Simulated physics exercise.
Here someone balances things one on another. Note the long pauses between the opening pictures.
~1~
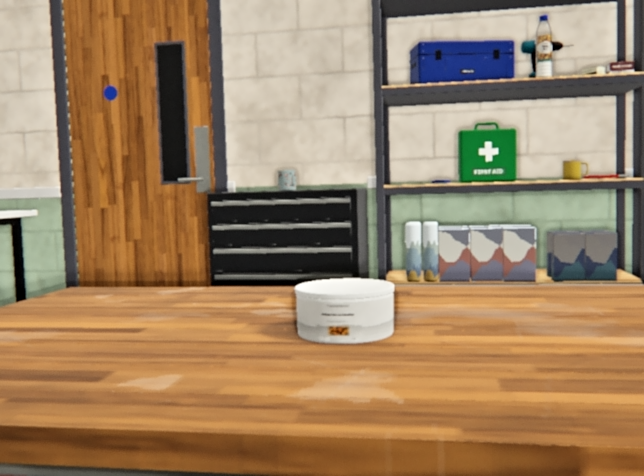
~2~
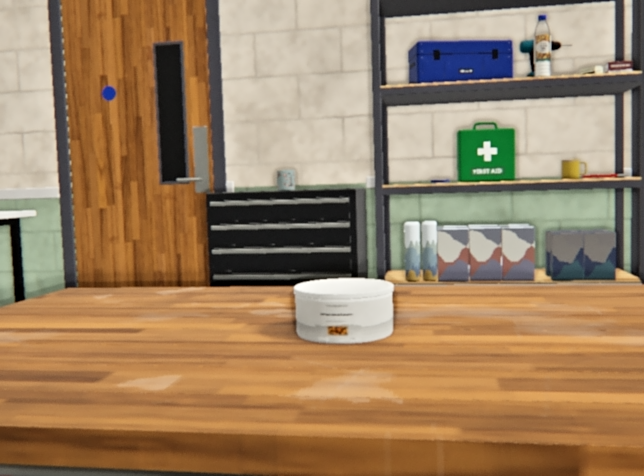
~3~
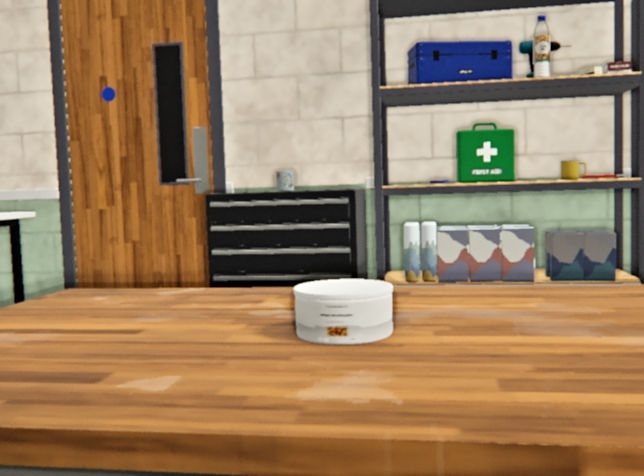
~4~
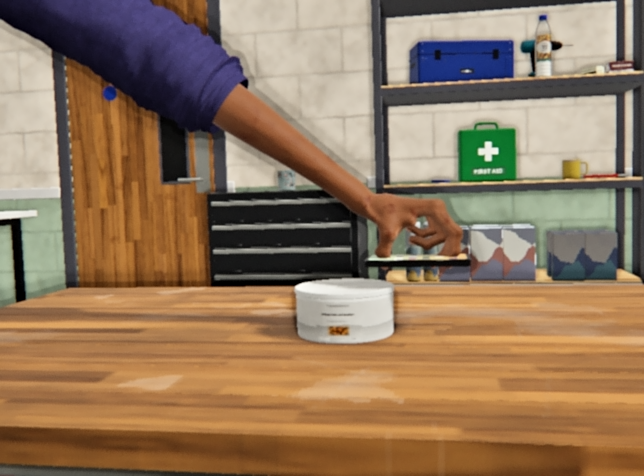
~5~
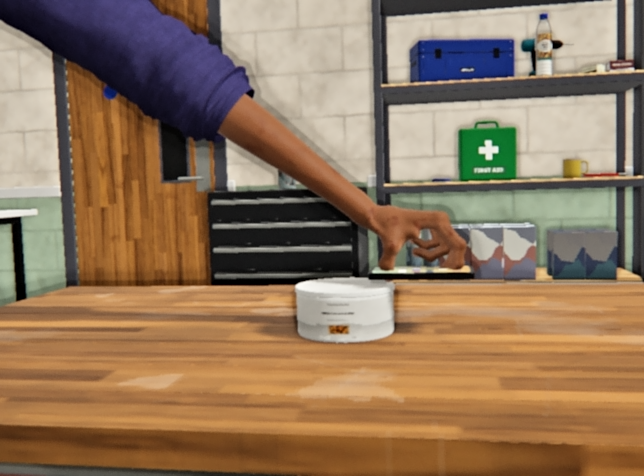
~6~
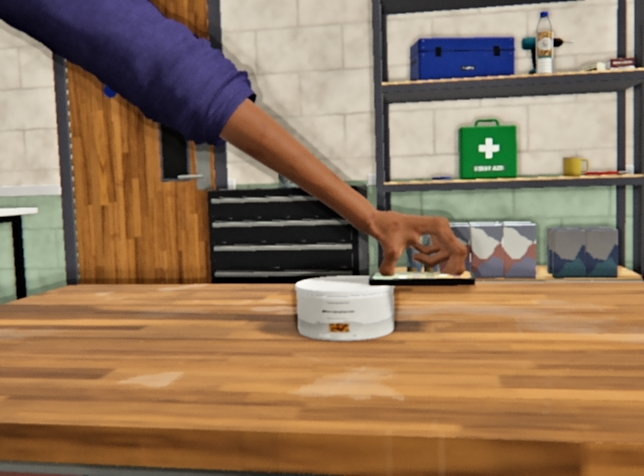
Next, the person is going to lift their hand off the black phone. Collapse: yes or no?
Collapse: Yes.
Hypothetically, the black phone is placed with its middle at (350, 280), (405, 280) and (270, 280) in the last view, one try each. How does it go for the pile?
For the first case the pile survives; for the second, it falls over; for the third, it falls over.
Then, 0.30 s on from there, black phone turned 39° from how it was put near (418, 296).
Then, 1.60 s on from there, black phone turned 37° from how it was put near (421, 298).
In the end, left askew, black phone; white tub unmoved. At the end, from the last picture's camera, black phone near (424, 299). The pile comes apart.
